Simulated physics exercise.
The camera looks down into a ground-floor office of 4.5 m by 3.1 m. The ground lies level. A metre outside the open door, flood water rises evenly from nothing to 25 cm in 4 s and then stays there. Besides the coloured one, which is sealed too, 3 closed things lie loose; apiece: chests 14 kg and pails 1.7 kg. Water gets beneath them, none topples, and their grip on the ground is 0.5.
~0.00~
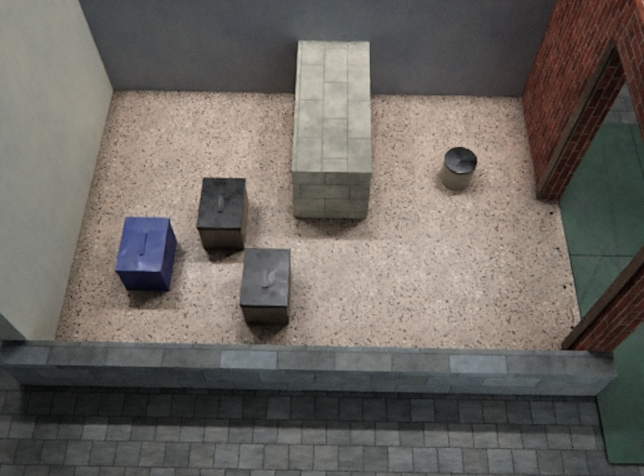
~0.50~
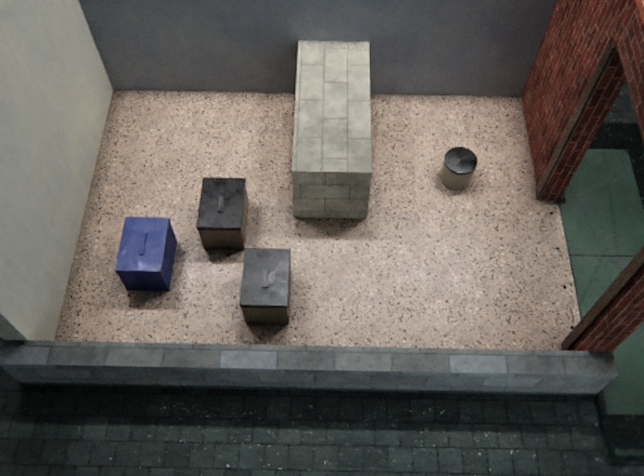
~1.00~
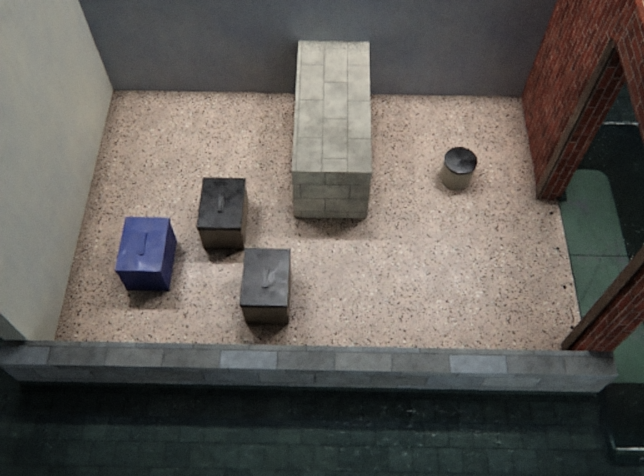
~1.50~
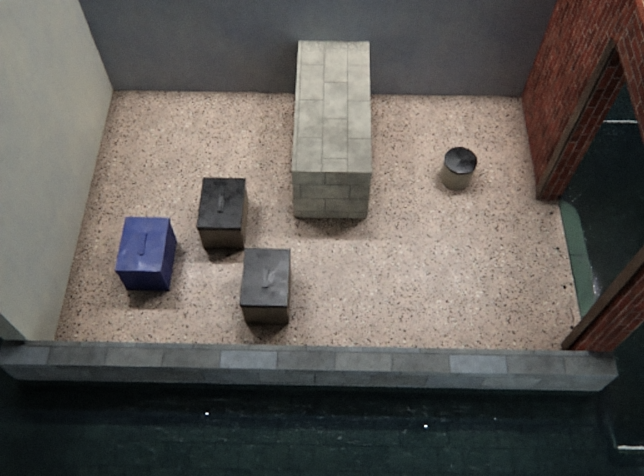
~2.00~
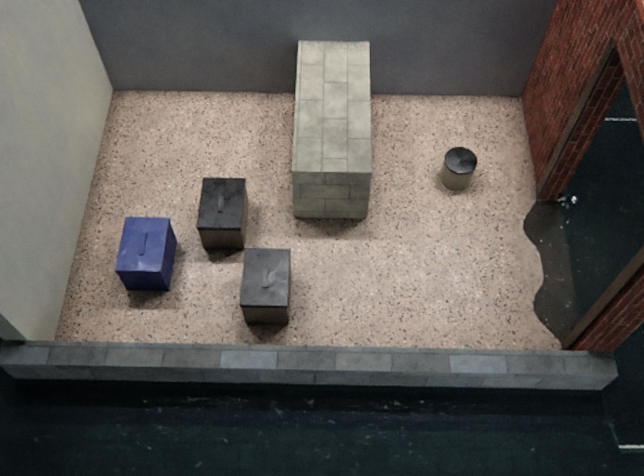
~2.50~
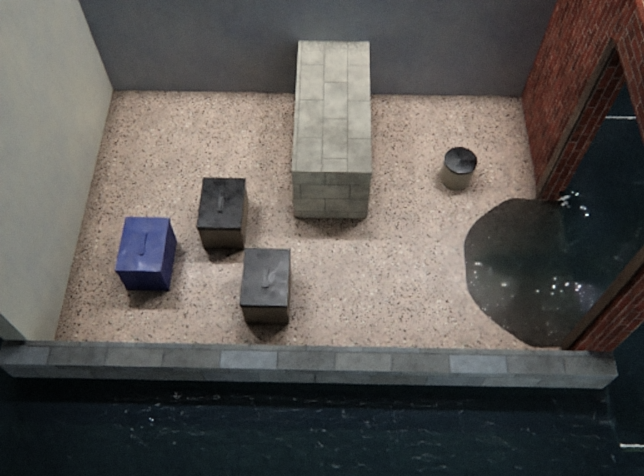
The clip opens on a high view into a walled room holding a blue chest, two dark chests, a small round pail and a large pale block. Dark water spreads over the paving outside, then enters through the doorway at right and forms a rounded pool, while the objects stay still.
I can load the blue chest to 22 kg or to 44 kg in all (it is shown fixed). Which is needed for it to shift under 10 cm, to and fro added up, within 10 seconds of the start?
Verdict: Neither load is enough.
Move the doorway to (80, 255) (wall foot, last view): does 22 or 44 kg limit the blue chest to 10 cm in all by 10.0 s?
Then neither load is enough.
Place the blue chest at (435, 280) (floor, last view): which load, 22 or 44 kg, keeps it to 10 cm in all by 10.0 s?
Neither is enough.
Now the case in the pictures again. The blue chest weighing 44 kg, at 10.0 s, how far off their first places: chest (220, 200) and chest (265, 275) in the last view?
In that order: 140 cm, 200 cm.
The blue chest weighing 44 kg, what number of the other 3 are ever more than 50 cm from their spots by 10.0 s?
3 of them.
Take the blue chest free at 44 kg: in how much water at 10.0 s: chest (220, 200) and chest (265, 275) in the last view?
Roughly 19 and 20 cm.
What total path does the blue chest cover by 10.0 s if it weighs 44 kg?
Some 50 cm in all.
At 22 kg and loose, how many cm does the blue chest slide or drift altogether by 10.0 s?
About 250 cm.
After 3.5 s the blue chest would be 0 cm from its start with 22 kg and 0 cm from its start with 44 kg; 0 cm of water round it then.
After 4.5 s the blue chest would be 0 cm from its start with 22 kg and 0 cm from its start with 44 kg; 0 cm of water round it then.
After 7.0 s the blue chest would be 72 cm from its start with 22 kg and 2 cm from its start with 44 kg; 9 cm of water round it then.
After 10.0 s the blue chest would be 148 cm from its start with 22 kg and 51 cm from its start with 44 kg; 18 cm of water round it then.
